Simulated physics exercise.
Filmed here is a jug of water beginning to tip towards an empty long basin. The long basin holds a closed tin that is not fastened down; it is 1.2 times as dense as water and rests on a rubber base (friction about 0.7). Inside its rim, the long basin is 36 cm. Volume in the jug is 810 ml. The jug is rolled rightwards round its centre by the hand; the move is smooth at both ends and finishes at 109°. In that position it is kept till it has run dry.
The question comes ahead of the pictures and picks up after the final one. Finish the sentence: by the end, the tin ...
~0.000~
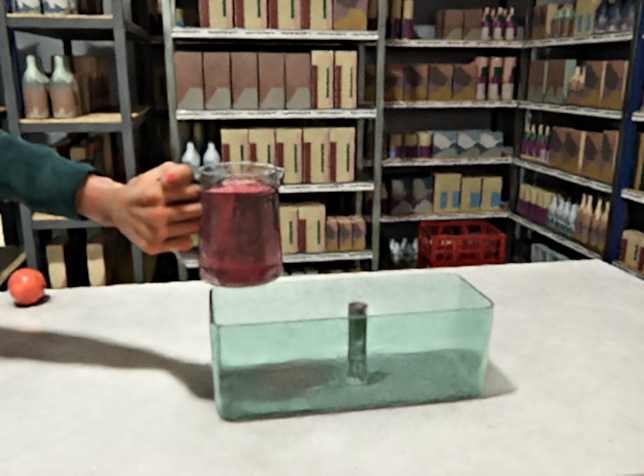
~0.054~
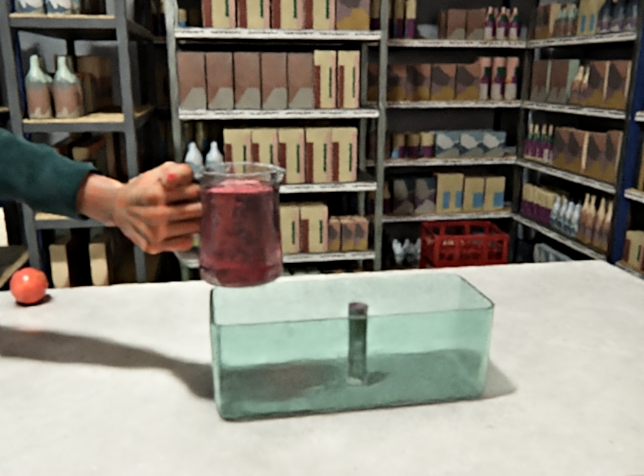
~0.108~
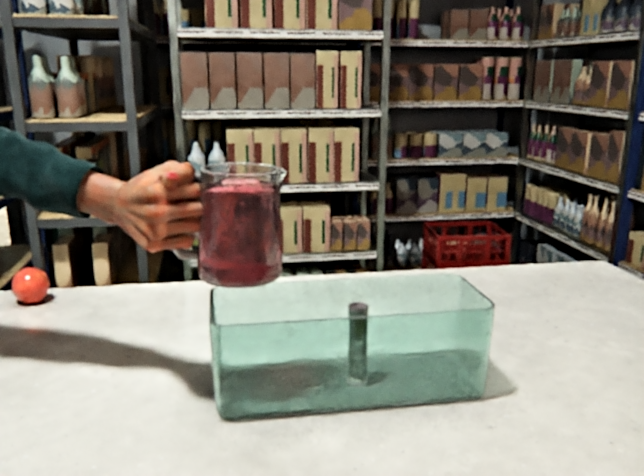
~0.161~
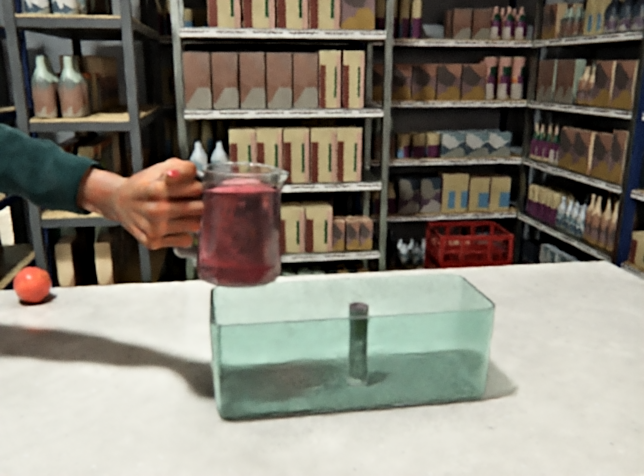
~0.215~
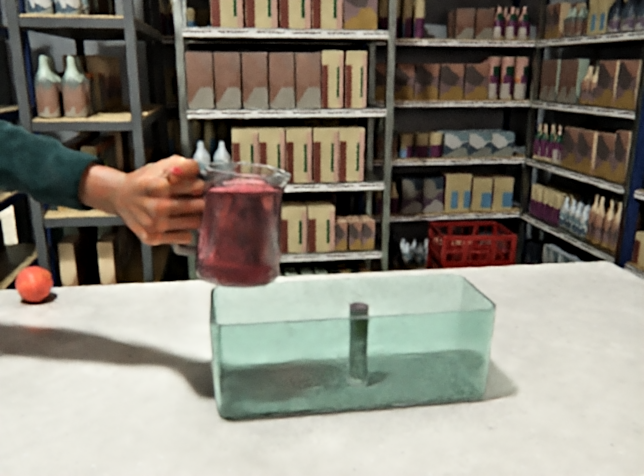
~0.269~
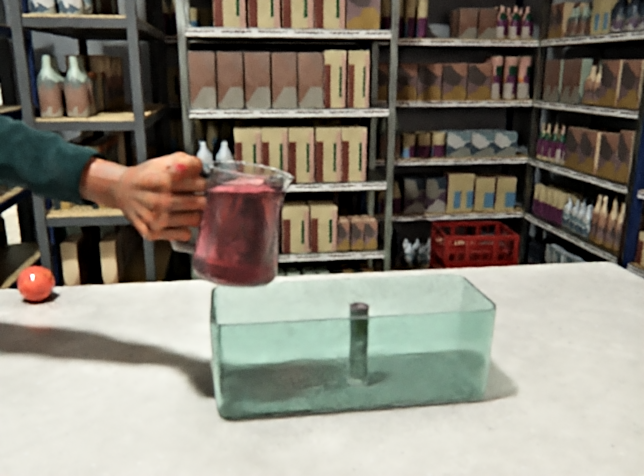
By the end, the tin has toppled.
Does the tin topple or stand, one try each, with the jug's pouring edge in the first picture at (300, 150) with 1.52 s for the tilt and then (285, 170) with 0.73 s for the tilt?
Run one: It tumbles. Run two: It tumbles.
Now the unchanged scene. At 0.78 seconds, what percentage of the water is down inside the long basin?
About 2%.
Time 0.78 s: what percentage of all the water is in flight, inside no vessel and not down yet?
7 per cent.
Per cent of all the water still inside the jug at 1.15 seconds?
About 44 % is still there.
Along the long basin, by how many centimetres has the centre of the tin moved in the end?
Looks like roughly 9.5 cm in total.
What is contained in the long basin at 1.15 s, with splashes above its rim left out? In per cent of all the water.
42 per cent, give or take a little.
Then, 0.78 s in, the tilt is 60° and 90 per cent is still to pour; the tin stands where it began.
Then, 1.15 s in, the tilt is 97° and 43 per cent is still to pour; the tin leans 4°.
Then, 1.54 s in, the tilt is 109° and 5 per cent is still to pour; the tin lies on its side.
Then, 1.97 s in, the tilt is 109° and 0 per cent is still to pour; the tin lies on its side.
Finally, the tin lies on its side.
